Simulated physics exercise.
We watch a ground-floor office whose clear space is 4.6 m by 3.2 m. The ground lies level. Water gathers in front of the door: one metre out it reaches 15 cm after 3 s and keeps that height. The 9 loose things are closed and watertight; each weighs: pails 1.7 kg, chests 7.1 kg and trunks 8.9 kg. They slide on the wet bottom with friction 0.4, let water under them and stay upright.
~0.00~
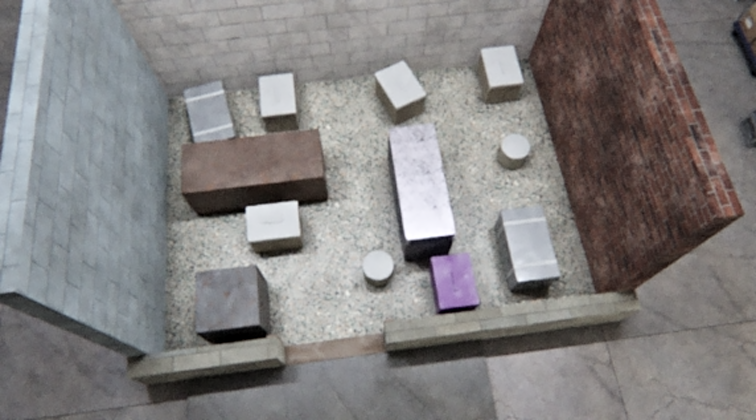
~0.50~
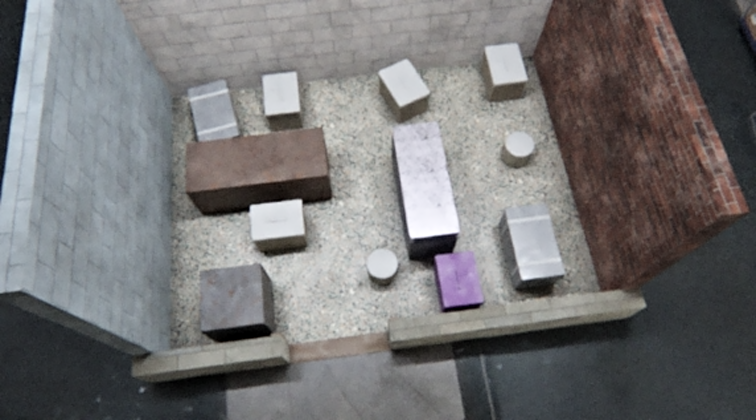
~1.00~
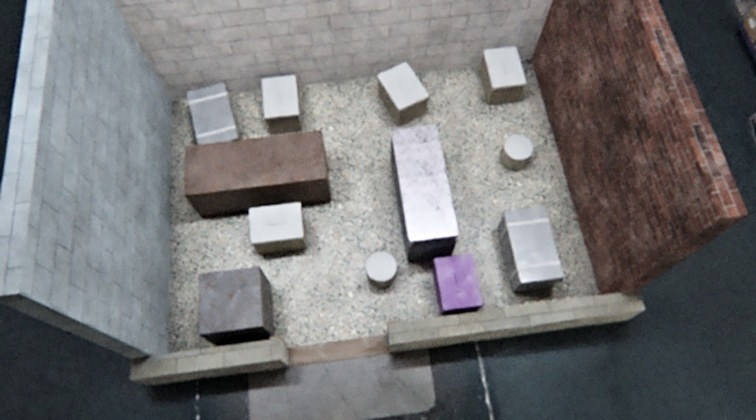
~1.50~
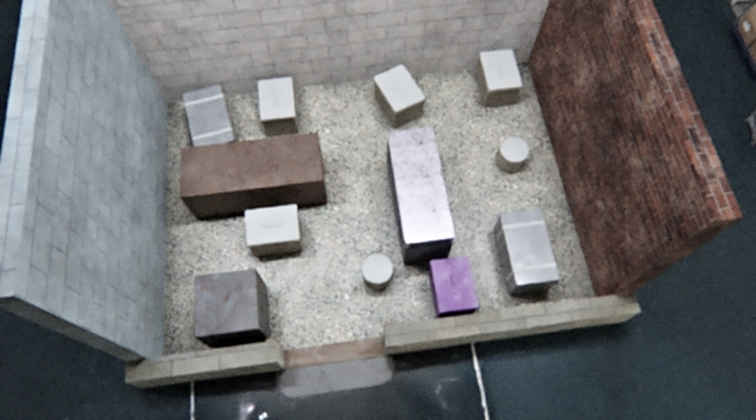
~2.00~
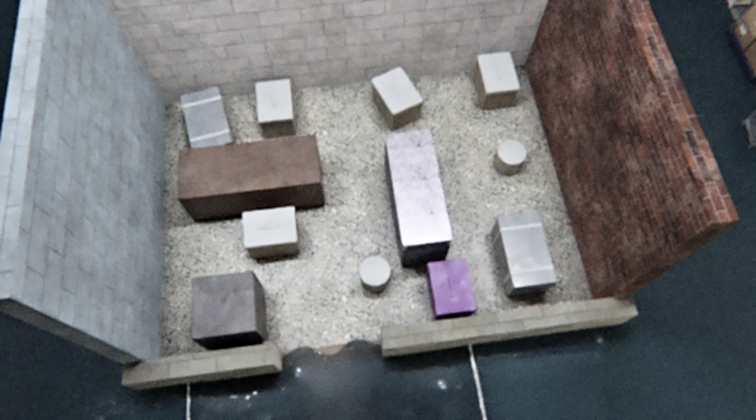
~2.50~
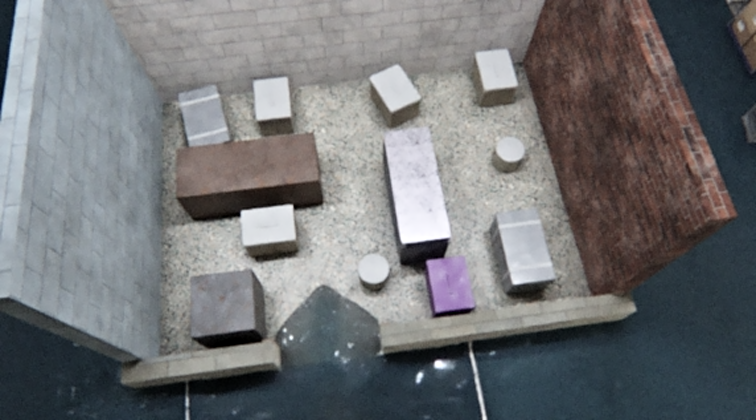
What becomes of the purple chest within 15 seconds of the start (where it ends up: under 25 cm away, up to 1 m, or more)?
The purple chest moves a short way.
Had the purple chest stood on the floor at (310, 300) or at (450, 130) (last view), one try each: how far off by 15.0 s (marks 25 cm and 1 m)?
In turn: It ends far away; it gets carried off.
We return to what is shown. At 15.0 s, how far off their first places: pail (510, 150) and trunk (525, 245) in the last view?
In that order: 120 cm, 20 cm.
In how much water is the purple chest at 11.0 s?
About 4 cm.
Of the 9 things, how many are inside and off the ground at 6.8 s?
I count 1.
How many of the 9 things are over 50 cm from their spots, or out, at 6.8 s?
3 of them.
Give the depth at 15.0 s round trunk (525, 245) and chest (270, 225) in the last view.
About 9 and 10 cm.
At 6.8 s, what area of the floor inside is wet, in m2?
Some 8.5 m2.
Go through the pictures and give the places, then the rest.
The purple chest at (455, 280) rests on the ground; water covers 0.0 m2; 0 of 9 have shifted, in the first picture.
The purple chest at (459, 279) rests on the ground; 0.0 m2 under water; 0 of 9 have shifted, in the second picture.
The purple chest at (458, 282), on the bottom; water covers 0.0 m2; 0 of 9 have shifted, in the third picture.
The purple chest at (454, 284) rests on the ground; 0.0 m2 under water; 0 of 9 have shifted, in the fourth picture.
The purple chest at (452, 286) rests on the ground; 0.0 m2 under water; 0 of 9 have shifted, in the fifth picture.
The purple chest at (451, 283), on the bottom; 0.4 m2 under water; 0 of 9 have shifted, in the sixth picture.
After 3.5 s the purple chest is near (451, 283), 0.0 m from its start, aground; 0 afloat.
After 6.8 s the purple chest is near (451, 283), 0.0 m from its start, aground; 1 afloat.
After 11.0 s the purple chest is near (485, 278), 0.4 m from its start, afloat; 7 afloat.
After 15.0 s the purple chest is near (493, 275), 0.4 m from its start, afloat; 9 afloat.
